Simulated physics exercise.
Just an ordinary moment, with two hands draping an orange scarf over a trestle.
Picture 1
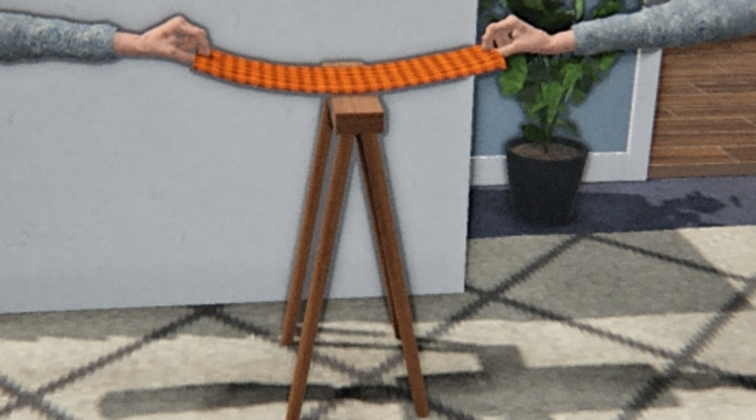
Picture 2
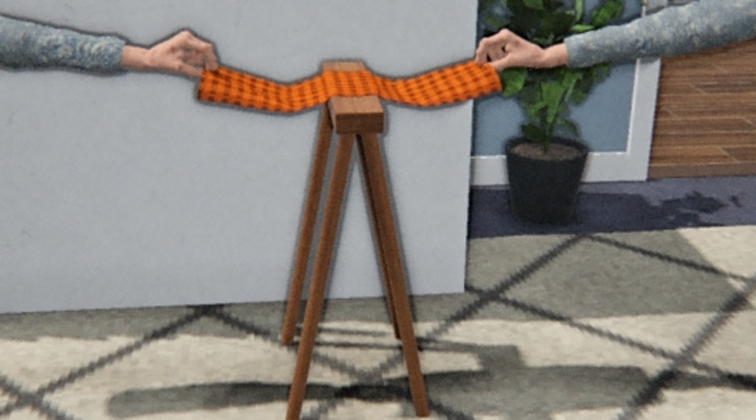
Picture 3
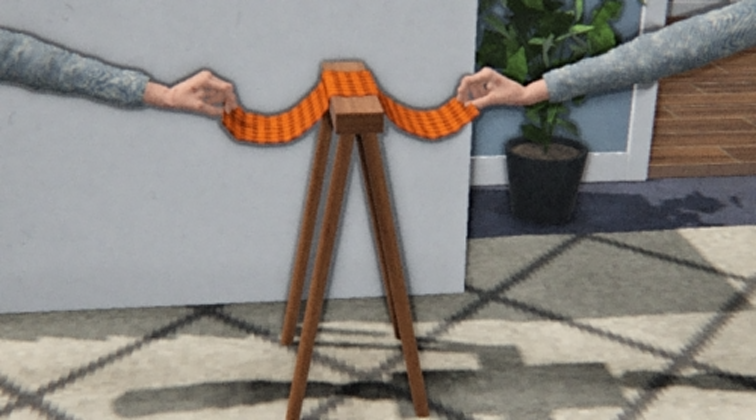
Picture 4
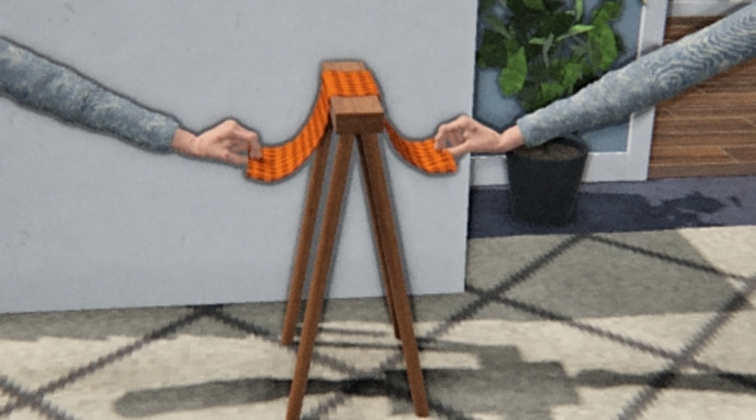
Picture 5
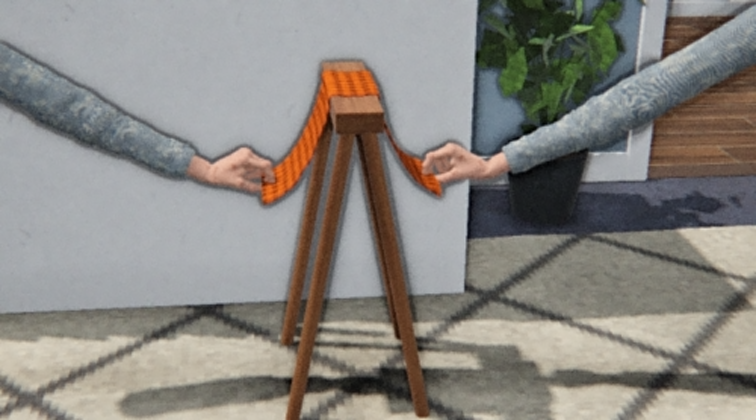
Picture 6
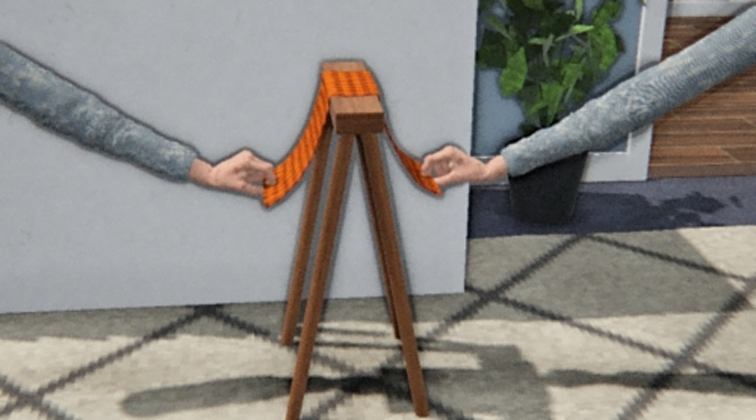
Two hands lower an orange scarf over a wooden trestle, drawing its ends down and inward.
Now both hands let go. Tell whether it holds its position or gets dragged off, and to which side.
It holds its position.
Then, 0.50 s after the last picture, scarf hanging on both sides, left end near (362, 202), right end near (339, 199).
Then, 1.30 s after the last picture, scarf hanging on both sides, left end near (346, 207), right end near (352, 202).
At rest, scarf hanging on both sides, left end near (317, 209), right end near (382, 203). The orange scarf hangs there.
